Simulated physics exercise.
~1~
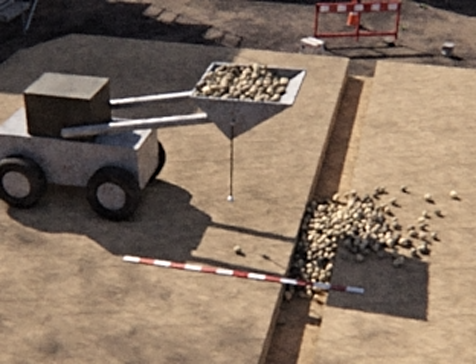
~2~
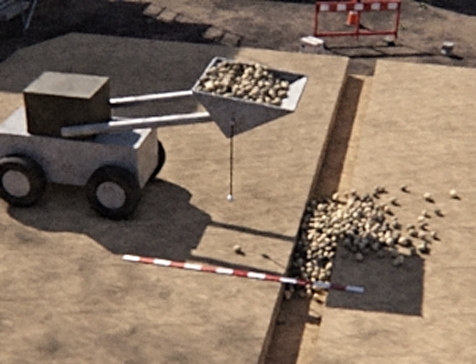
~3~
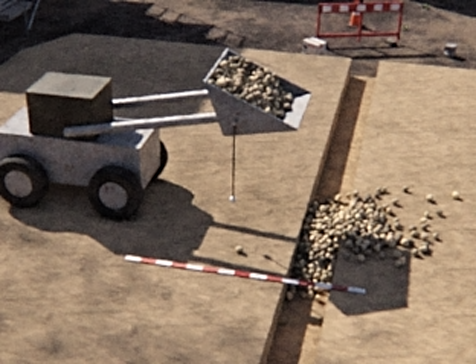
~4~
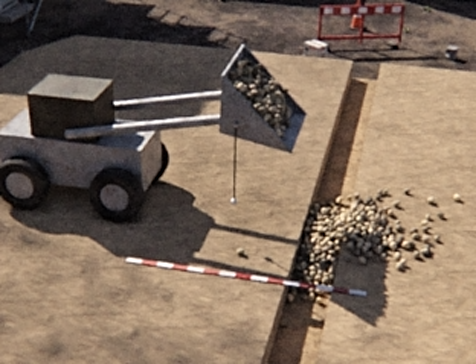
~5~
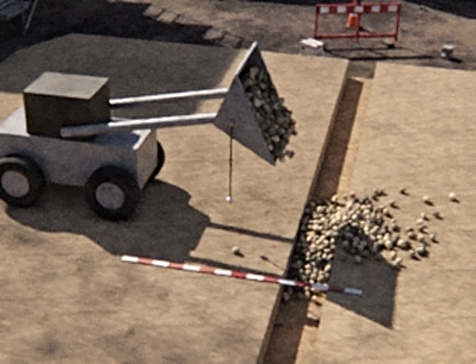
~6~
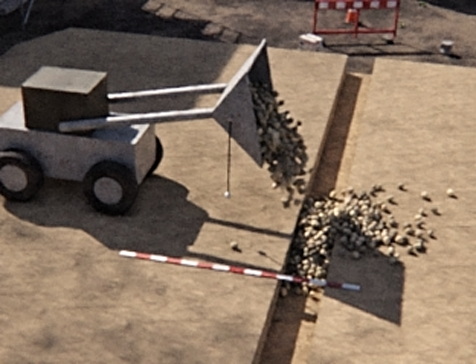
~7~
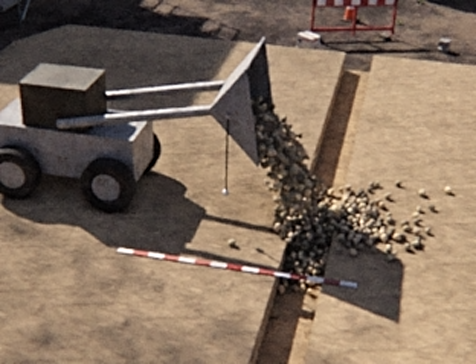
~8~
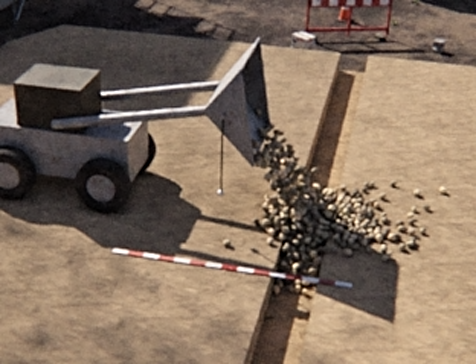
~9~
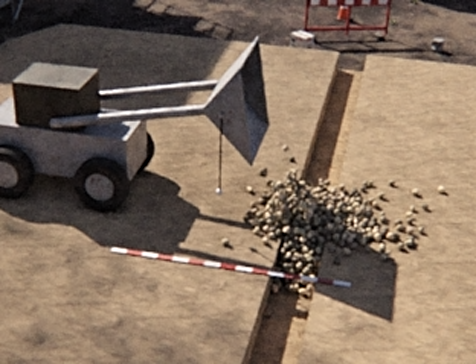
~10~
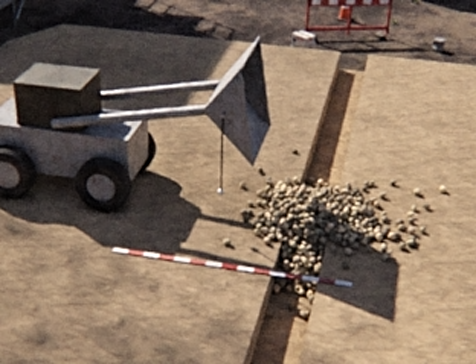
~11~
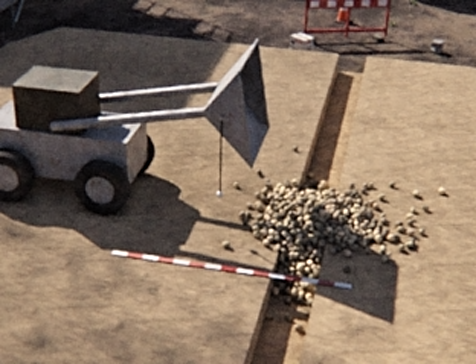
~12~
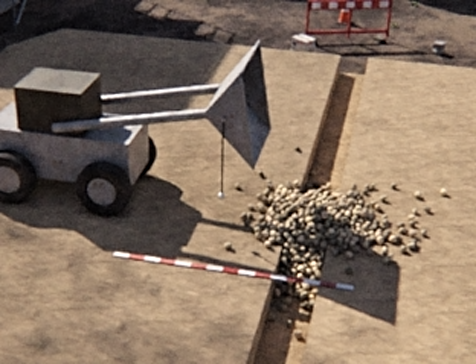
A wheeled loader tips its bucket forward and pours stones onto the heap across a trench.
